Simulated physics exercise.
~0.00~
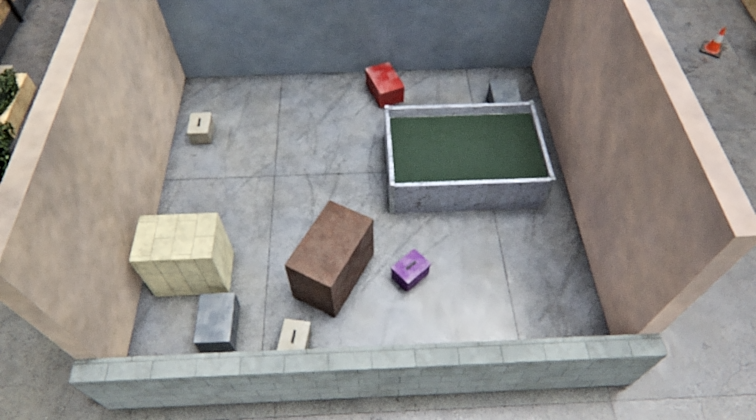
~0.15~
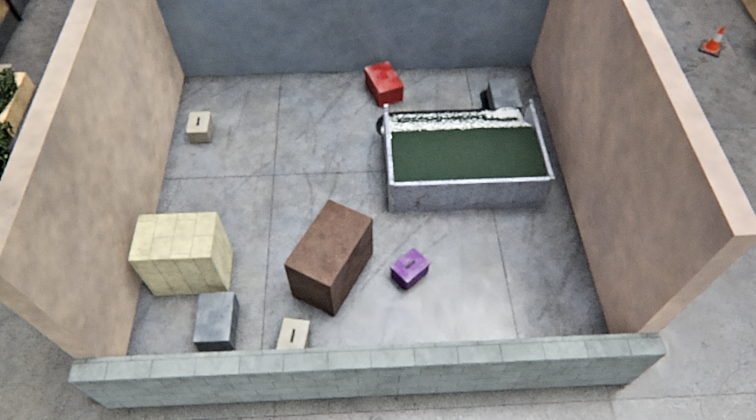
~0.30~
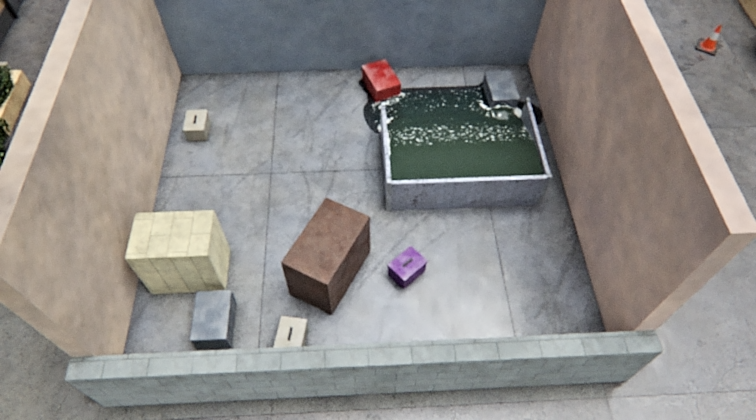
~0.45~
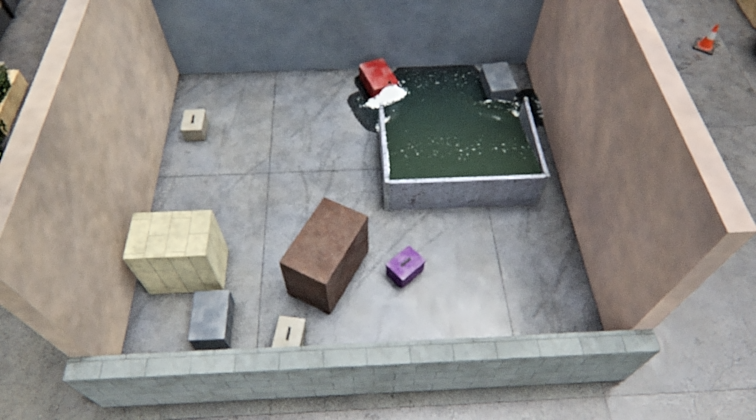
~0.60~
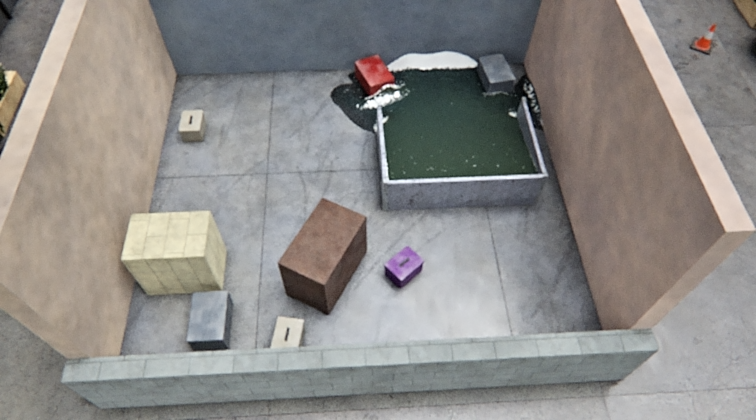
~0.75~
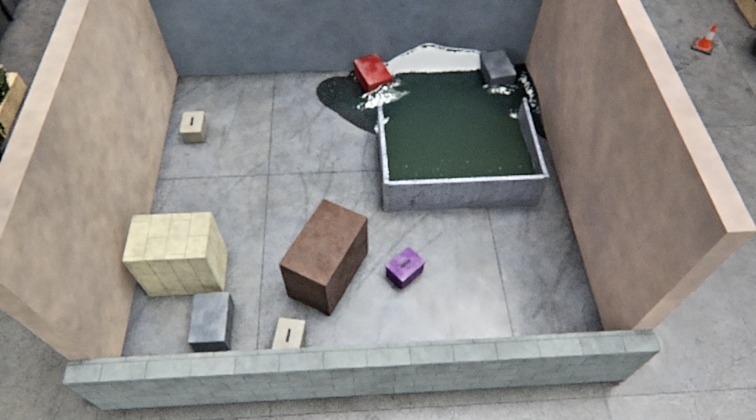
Dark green water pouring from the back of a raised tank, spreading around a red crate and nudging it slightly left.
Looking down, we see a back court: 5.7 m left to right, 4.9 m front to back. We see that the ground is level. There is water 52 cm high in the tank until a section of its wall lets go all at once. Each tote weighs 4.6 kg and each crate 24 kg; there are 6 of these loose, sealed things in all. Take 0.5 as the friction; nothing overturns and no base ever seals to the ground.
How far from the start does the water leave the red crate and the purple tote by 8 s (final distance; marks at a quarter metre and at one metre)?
My prediction: The red crate ends a long way off; the purple tote stays about where it was.
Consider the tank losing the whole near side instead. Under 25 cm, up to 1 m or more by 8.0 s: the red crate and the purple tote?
The red crate remains where it was; the purple tote is swept a long way.
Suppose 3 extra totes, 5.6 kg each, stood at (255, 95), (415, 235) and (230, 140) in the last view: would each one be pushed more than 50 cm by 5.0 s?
Beyond it, within it, beyond it.
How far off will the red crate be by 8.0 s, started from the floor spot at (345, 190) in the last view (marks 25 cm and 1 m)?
Short answer: It hardly moves.
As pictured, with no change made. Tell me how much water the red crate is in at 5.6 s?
Near 10 cm deep.
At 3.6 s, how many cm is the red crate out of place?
About 300 cm out of place.
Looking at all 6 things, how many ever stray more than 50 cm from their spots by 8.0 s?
Total: 3.
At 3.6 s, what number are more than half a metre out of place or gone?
Count: 2.
After 1.6 s the red crate is near (311, 69), 1.0 m from its start, aground; the purple tote is near (406, 264), 0.0 m from its start, aground; 1 afloat.
After 3.6 s the red crate is near (181, 112), 3.0 m from its start, afloat; the purple tote is near (406, 264), 0.0 m from its start, aground; 2 afloat.
After 5.6 s the red crate is near (182, 193), 3.4 m from its start, afloat; the purple tote is near (406, 264), 0.0 m from its start, aground; 2 afloat.
After 8.0 s the red crate is near (220, 201), 3.1 m from its start, aground; the purple tote is near (406, 264), 0.0 m from its start, aground; 2 afloat.
